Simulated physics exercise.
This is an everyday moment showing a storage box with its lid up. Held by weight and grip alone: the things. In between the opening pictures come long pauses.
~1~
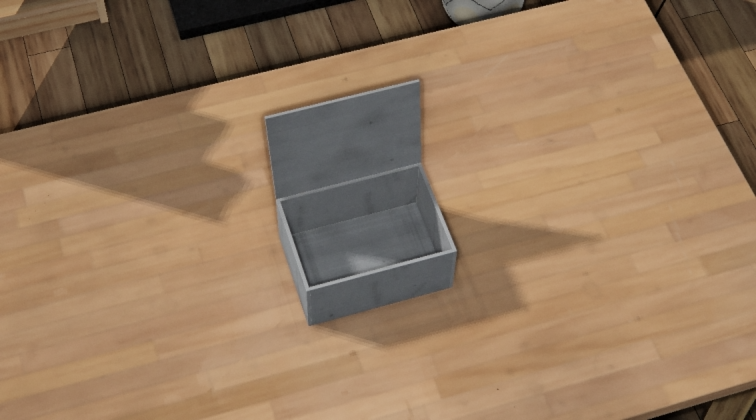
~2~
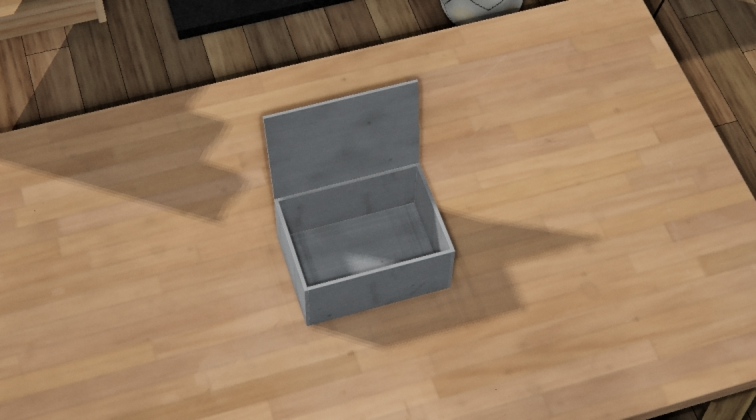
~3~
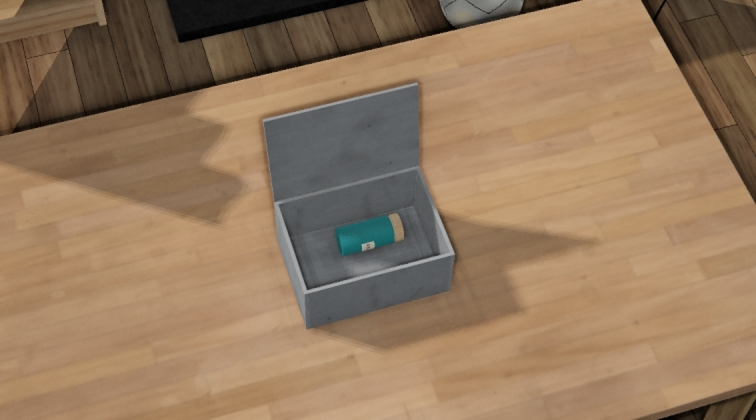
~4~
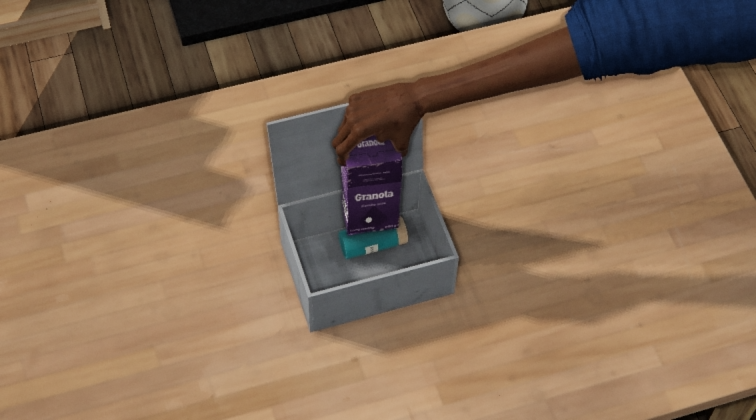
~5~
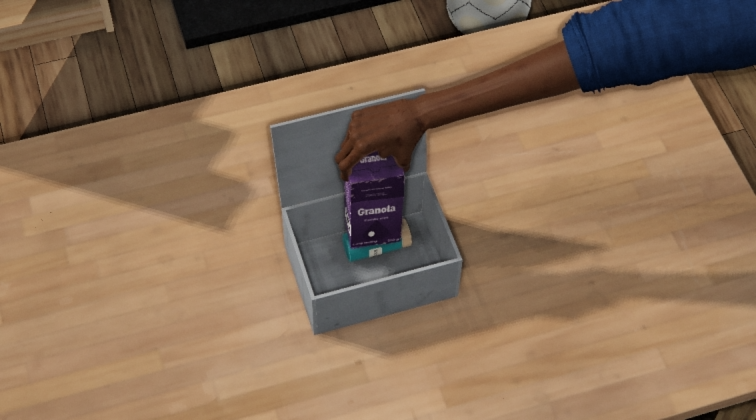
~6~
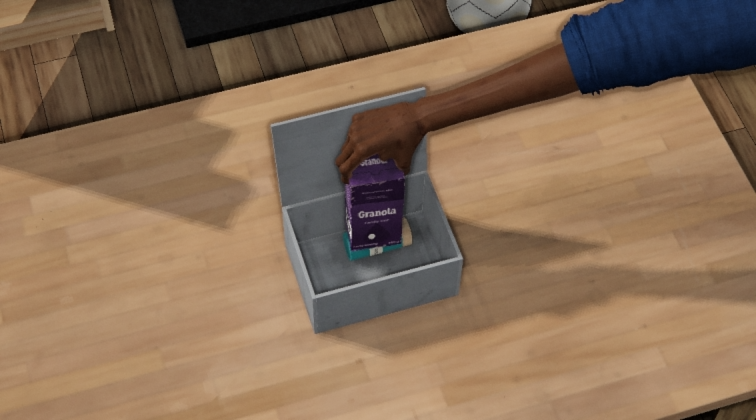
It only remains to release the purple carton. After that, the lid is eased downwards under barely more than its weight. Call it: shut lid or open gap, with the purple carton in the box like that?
Open gap.
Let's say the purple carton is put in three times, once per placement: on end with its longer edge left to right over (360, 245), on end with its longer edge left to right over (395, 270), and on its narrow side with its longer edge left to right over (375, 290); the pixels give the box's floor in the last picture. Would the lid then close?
The lid won't shut the first time, won't shut the second time and does shut the third time.
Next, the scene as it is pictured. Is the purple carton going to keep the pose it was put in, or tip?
Result: It leans over.
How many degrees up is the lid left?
Measured angle - around 25°.
Then, 0.70 s past the last view, purple carton rocked 45° from its first pose near (384, 252).
Then, 1.40 s past the last view, lid 70° above the rim; purple carton rocked 45° from its first pose near (384, 252).
Then, 1.80 s past the last view, lid 43° above the rim; purple carton rocked 45° from its first pose near (384, 252).
Finally, lid 25° above the rim; down or leaning hard in the box, purple carton; turquoise shaker still in place. Final places as the last picture's camera would see them, purple carton near (384, 252).
